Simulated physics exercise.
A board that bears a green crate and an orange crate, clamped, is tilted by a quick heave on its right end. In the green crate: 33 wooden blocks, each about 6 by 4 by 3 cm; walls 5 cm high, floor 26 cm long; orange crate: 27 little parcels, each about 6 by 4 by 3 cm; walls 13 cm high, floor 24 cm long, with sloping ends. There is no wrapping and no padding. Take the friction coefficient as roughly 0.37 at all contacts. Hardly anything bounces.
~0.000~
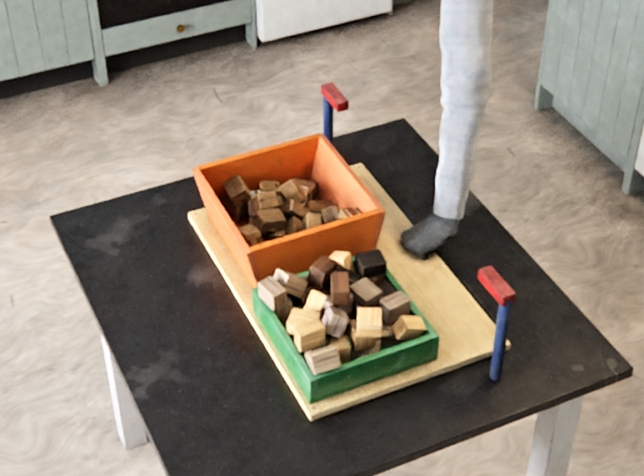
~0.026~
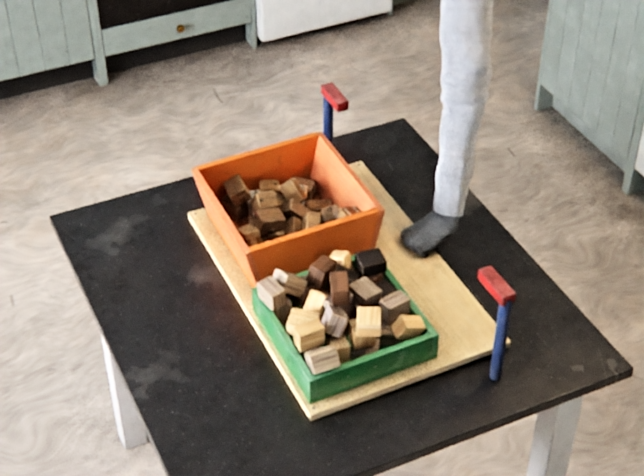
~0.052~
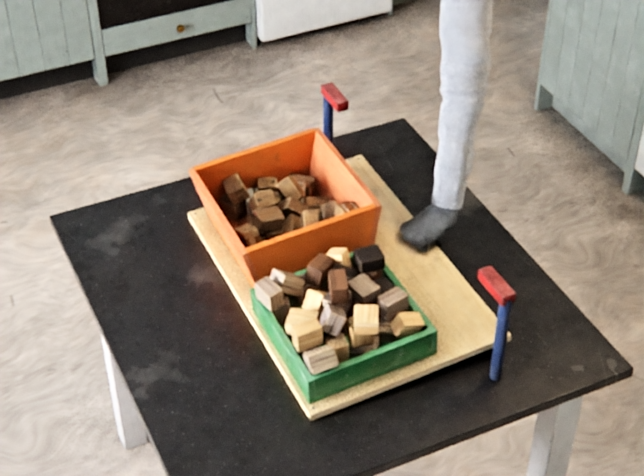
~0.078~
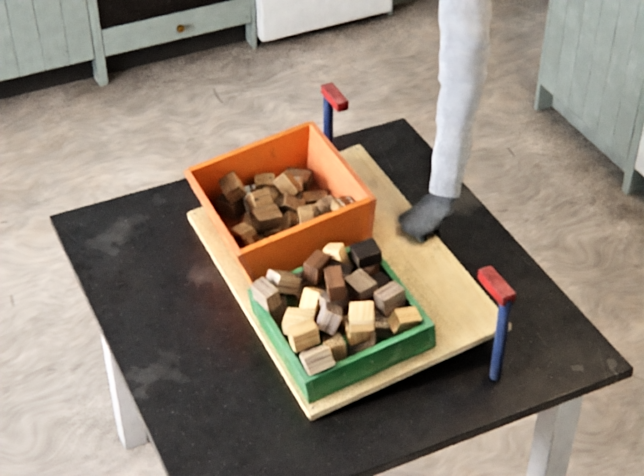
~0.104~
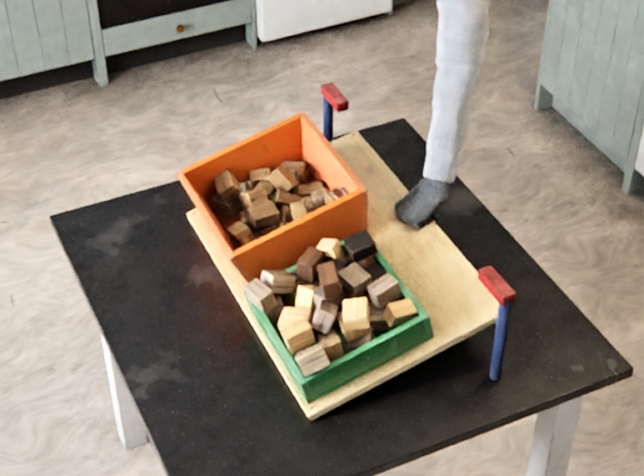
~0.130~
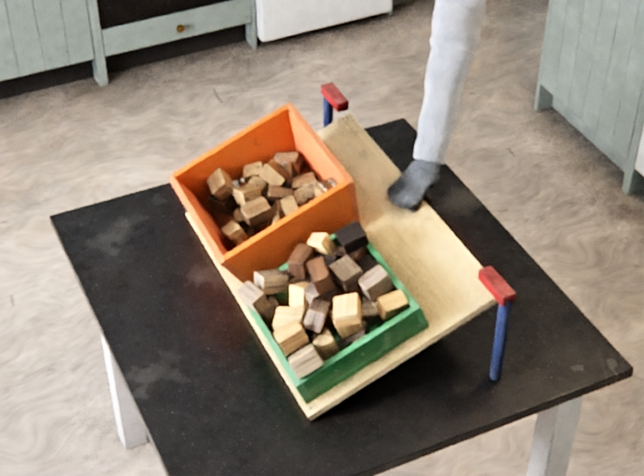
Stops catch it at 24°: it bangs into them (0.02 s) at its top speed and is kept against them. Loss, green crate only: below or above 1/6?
I'd say the runaway share climbs above a sixth.
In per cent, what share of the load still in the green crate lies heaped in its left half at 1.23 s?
Roughly 100 in a hundred.
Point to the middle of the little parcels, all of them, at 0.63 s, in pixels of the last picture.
(234, 225).
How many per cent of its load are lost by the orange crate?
Orange crate: 5%.
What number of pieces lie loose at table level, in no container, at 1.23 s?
About 20 of them.
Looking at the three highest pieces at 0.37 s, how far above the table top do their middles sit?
On average they sit about 22 cm high.
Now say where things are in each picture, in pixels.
In the first frame (we follow the rim corner now nearest the camera), green crate at (315, 377); orange crate at (251, 249); tilt 0°; nothing out yet.
Green crate at (314, 377); orange crate at (250, 249); tilt 1°, in the second frame.
Green crate at (312, 377); orange crate at (246, 250); tilt 3°, in the third frame.
Green crate at (309, 378); orange crate at (241, 251); tilt 7°, in the fourth frame.
Green crate at (305, 379); orange crate at (234, 254); tilt 13°, in the fifth frame.
Green crate at (300, 381); orange crate at (224, 258); tilt 21°; nothing out yet, in the sixth frame.
After 0.13 s, the board meets the red stops.
After 0.23 s, tilt 24°; 2 of 33 out of the green crate and 0 of 27 out of the orange crate.
After 0.37 s, tilt 24°; 9 of 33 out of the green crate and 0 of 27 out of the orange crate.
After 0.63 s, tilt 24°; 19 of 33 out of the green crate and 1 of 27 out of the orange crate.
Final count (at 1.23 s), 21 of 33 out of the green crate and 1 of 27 out of the orange crate. Asked share, 21 of 33, 64 per cent.
